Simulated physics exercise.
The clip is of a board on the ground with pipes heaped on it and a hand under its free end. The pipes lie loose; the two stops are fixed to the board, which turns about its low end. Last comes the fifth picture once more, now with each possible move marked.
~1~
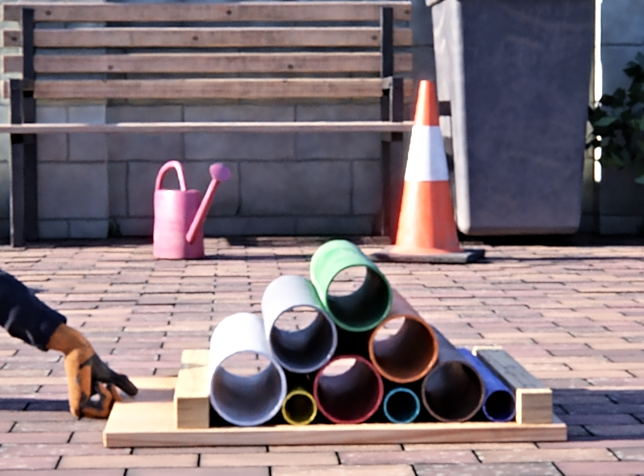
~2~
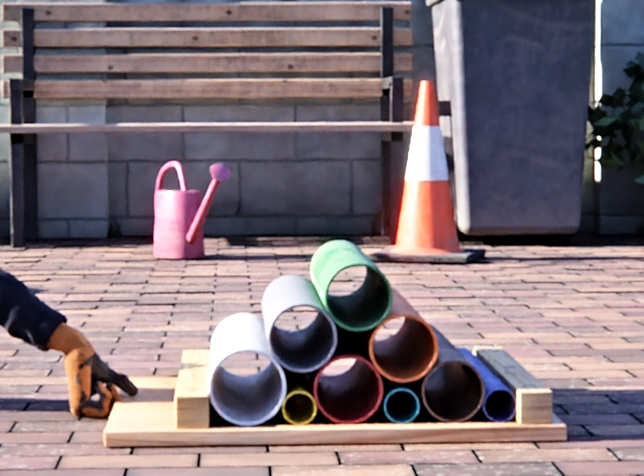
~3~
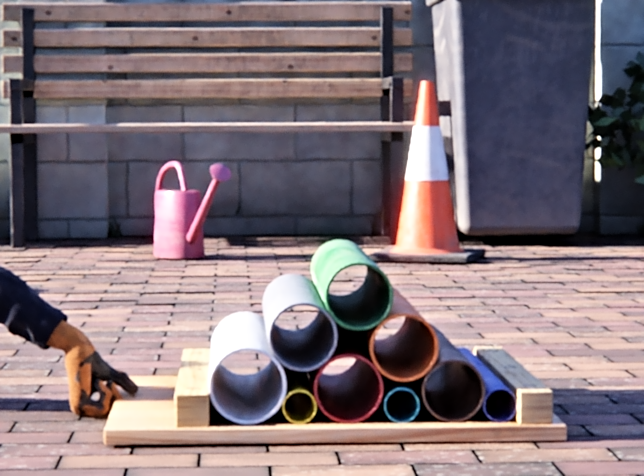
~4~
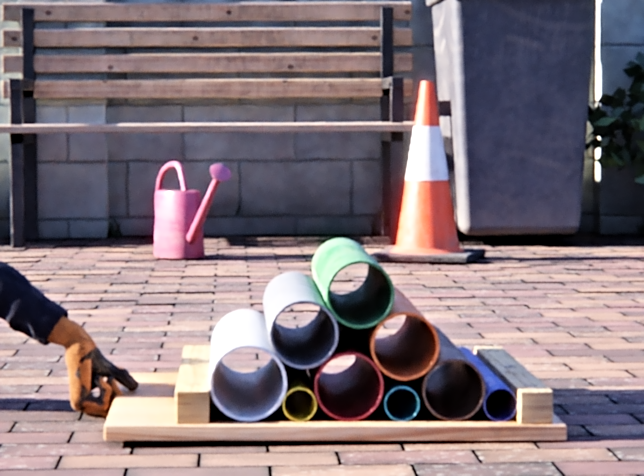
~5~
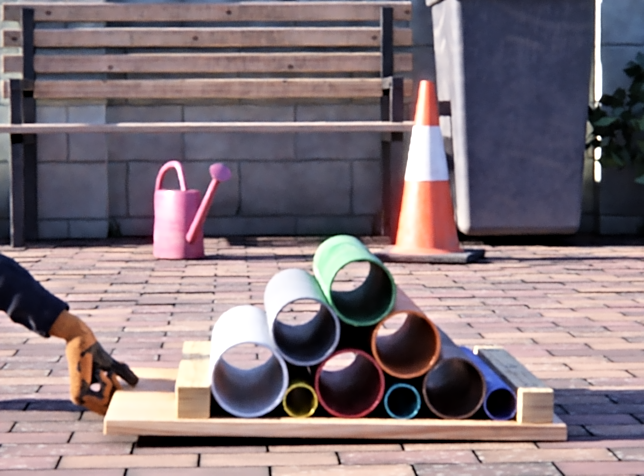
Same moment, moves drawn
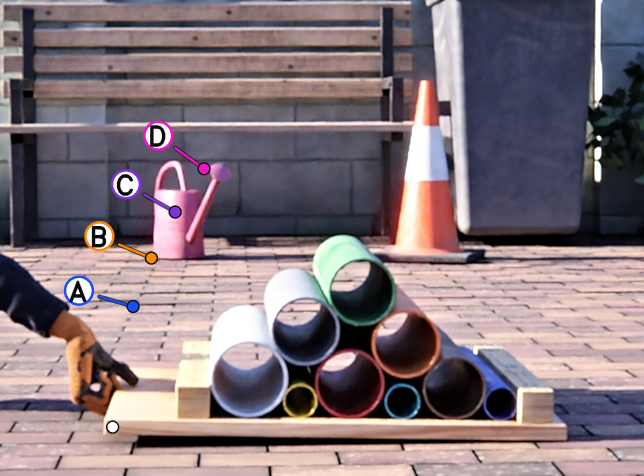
On a sunlit brick pavement before a bench, a pink watering can and a traffic cone, a wooden board holds a pile of colourful pipes. A gloved hand at its left end stays nearly still, then raises that end slightly, and the pipes tilt up a little with it.
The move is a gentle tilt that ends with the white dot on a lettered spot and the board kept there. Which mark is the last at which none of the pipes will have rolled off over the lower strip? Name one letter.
D is the limit.
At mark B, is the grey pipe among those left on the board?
Yes, with B.
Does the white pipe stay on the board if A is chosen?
Yes.
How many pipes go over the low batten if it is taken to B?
With B, none.
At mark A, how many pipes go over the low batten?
The count is none.
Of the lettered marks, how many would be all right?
Four of them.
On the marked copy, A at (133, 306); B at (152, 258); C at (175, 212); D at (204, 169); the white dot at (113, 427).
With D. Early on, board at 20°.
Further on, board at 36°.
At the end, board at 36°, none over the low batten.
As for the rest, A none over the low batten; B none over the low batten; C none over the low batten.
